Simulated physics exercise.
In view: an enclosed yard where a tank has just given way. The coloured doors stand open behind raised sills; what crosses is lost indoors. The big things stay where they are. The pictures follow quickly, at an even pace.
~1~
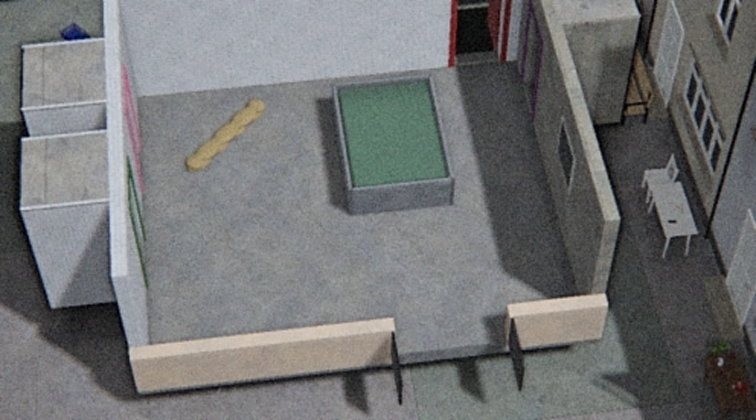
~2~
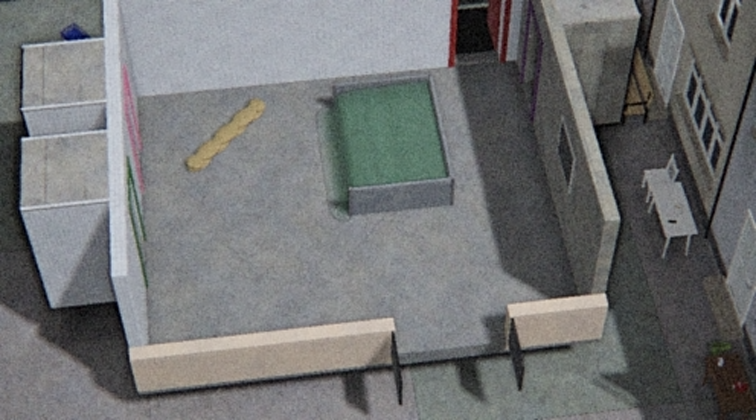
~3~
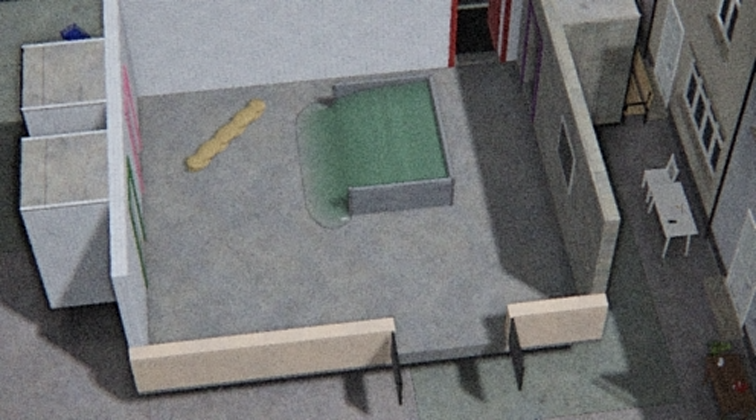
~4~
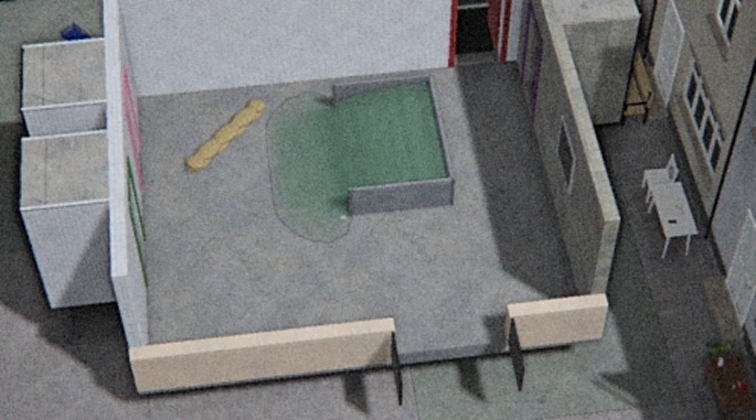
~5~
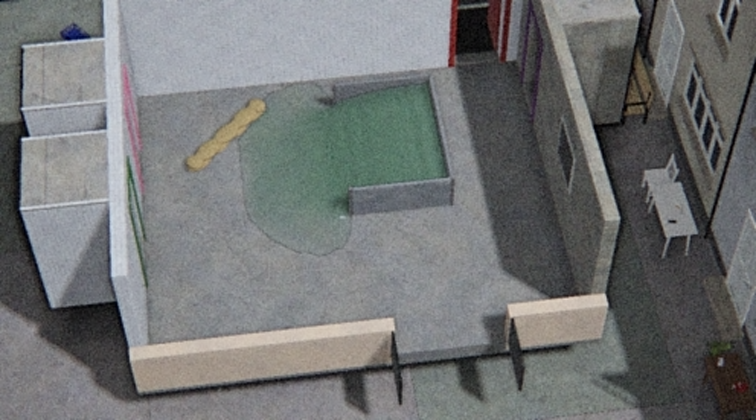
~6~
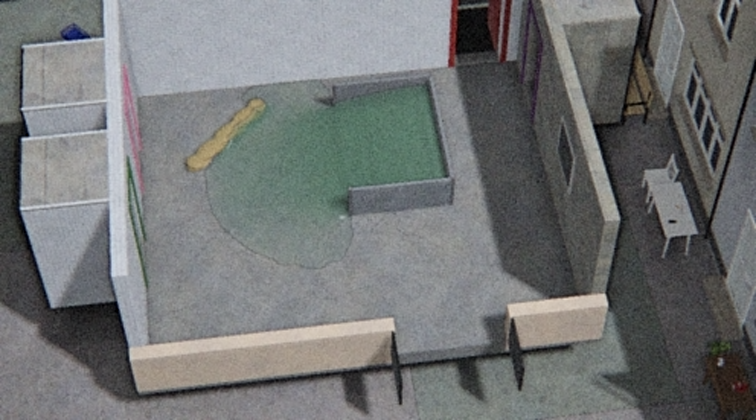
Green water poured out of the left side of a walled tank in an enclosed yard, spreading across the grey floor in a widening rounded sheet until it reached the yellow barrier.
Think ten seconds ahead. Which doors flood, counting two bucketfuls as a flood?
In the end: The purple door holds within the limit; the red door holds within the limit; the green door floods; the pink door floods.
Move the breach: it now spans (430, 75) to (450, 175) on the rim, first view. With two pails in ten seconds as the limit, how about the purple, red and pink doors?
My reading: Purple takes more; red goes over; pink keeps below it.
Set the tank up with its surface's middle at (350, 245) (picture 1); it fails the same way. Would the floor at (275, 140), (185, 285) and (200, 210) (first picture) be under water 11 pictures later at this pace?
In that order: No water, awash, under water.
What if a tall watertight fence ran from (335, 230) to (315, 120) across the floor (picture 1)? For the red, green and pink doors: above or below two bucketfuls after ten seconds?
One by one: Red keeps below it; green takes less; pink is under.
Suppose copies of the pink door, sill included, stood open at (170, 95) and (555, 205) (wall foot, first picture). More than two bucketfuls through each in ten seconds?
In turn: Passes that mark, takes less.
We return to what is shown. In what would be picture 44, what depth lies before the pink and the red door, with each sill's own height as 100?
Near 80 and 50 in a hundred.
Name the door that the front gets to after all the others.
It is the purple one.
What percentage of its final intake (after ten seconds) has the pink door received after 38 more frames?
About 100 per cent.
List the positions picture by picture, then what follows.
The tank at (392, 133) is whole and still, in the first frame.
The front is at (347, 218), out from the gap at (344, 152), in the second frame.
Water pours out at (344, 154) and has run to (324, 223), in the third frame.
The front is at (291, 101), out from the gap at (344, 155), in the fourth frame.
Water pours out at (344, 155) and has run to (289, 243), in the fifth frame.
Water pours out at (344, 155) and has run to (218, 213), in the sixth frame.
A moment on, water covers 35 % of the floor; the purple door not reached, the red door not reached, the green door wet at the sill, nothing in, the pink door under two buckets in.
Next, water covers 45 % of the floor; the purple door not reached, the red door not reached, the green door under two buckets in, the pink door under two buckets in.
Then, water covers 50 % of the floor; the purple door not reached, the red door not reached, the green door over two buckets in, the pink door over two buckets in.
Later, water covers 85 % of the floor; the purple door not reached, the red door wet at the sill, nothing in, the green door over two buckets in, the pink door over two buckets in.
In the end, water covers 95 % of the floor; the purple door under two buckets in, the red door wet at the sill, nothing in, the green door over two buckets in, the pink door over two buckets in.
